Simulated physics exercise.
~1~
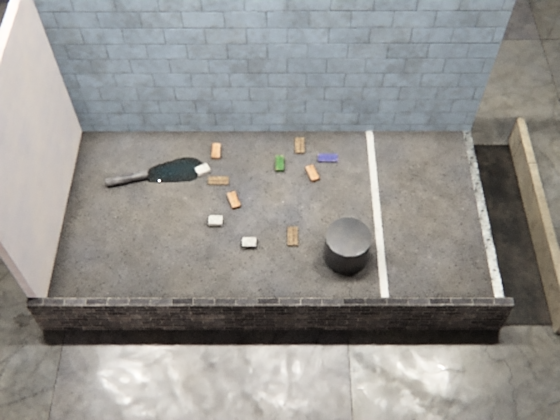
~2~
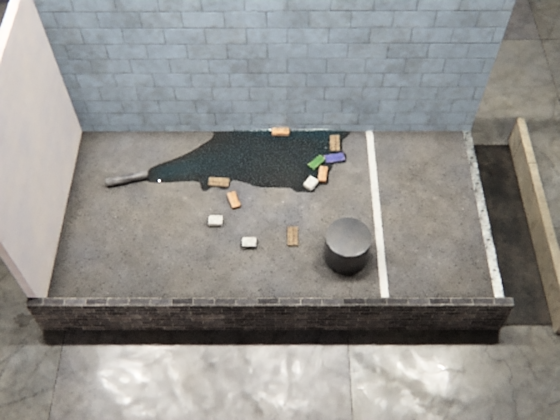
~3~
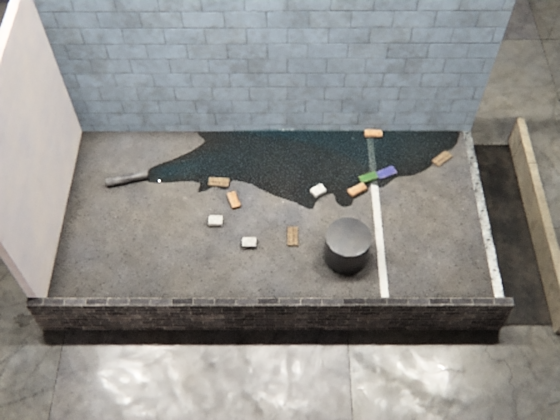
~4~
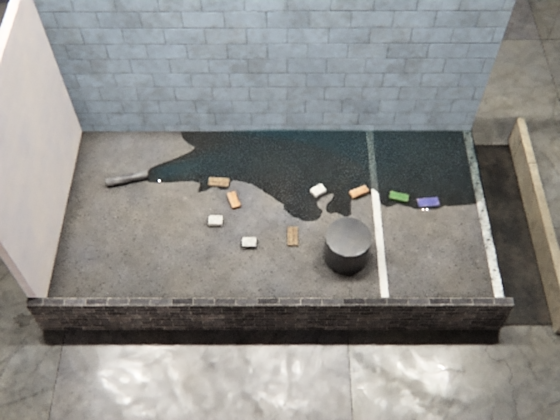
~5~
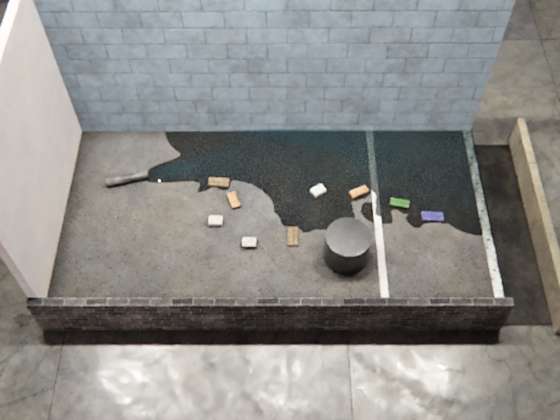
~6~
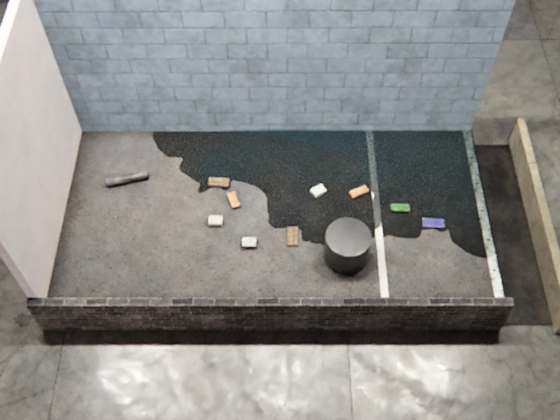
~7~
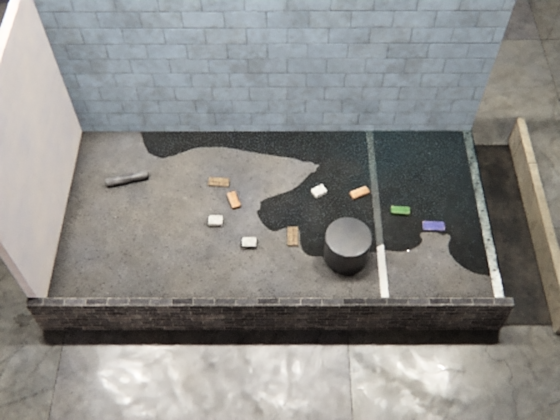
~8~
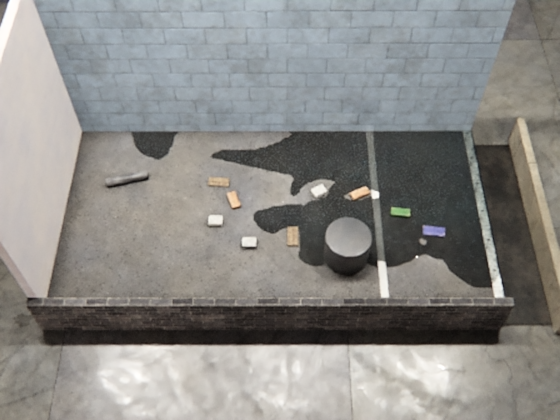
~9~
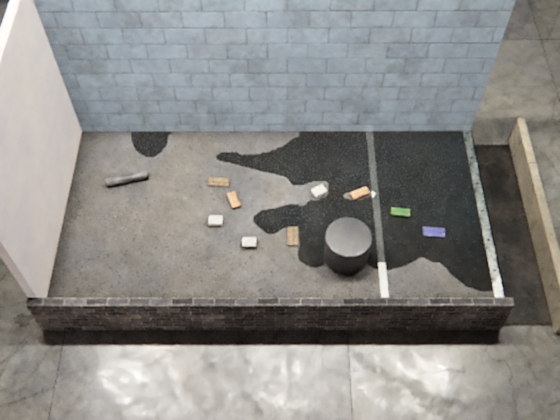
On a market hall floor, water spread from a hose at the left and carried several small blocks and boards rightward, the green block and blue board crossing the white line before settling beyond it, while the water stopped and the dark wet patch shrank.
